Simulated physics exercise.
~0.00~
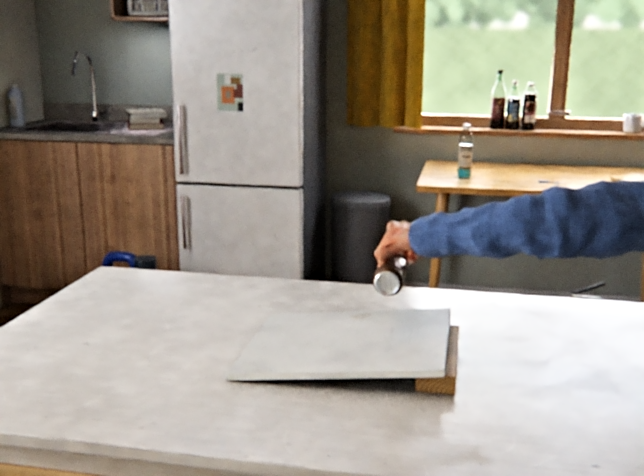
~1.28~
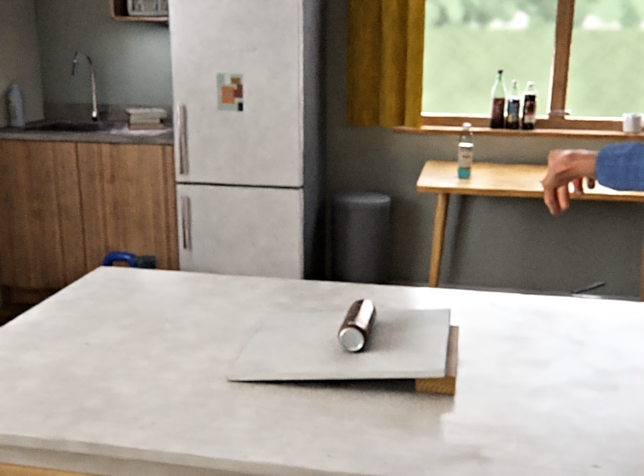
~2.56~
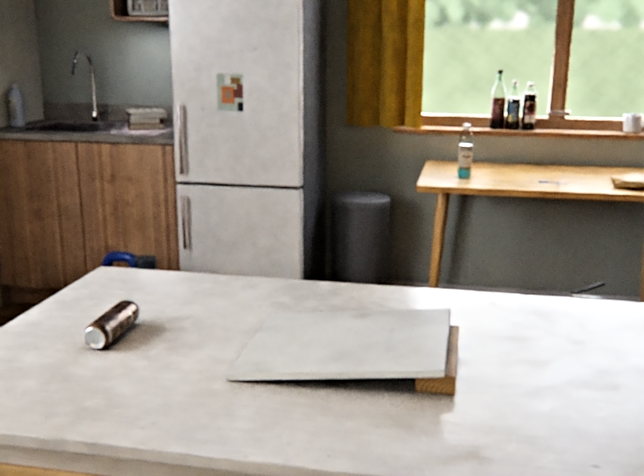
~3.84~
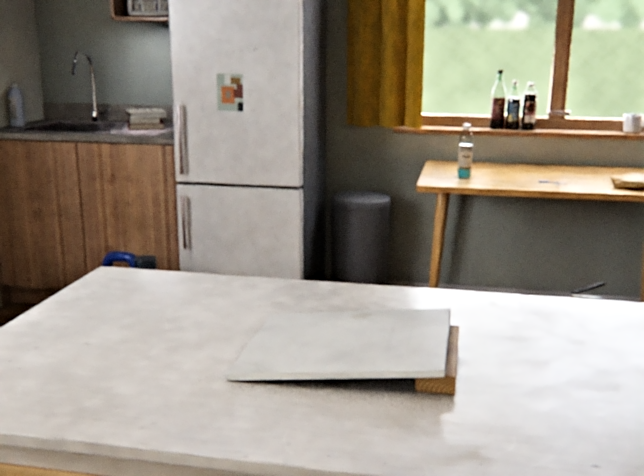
Hand releasing a brown can on a propped-up board, the can rolling down leftward across the table and out of view.
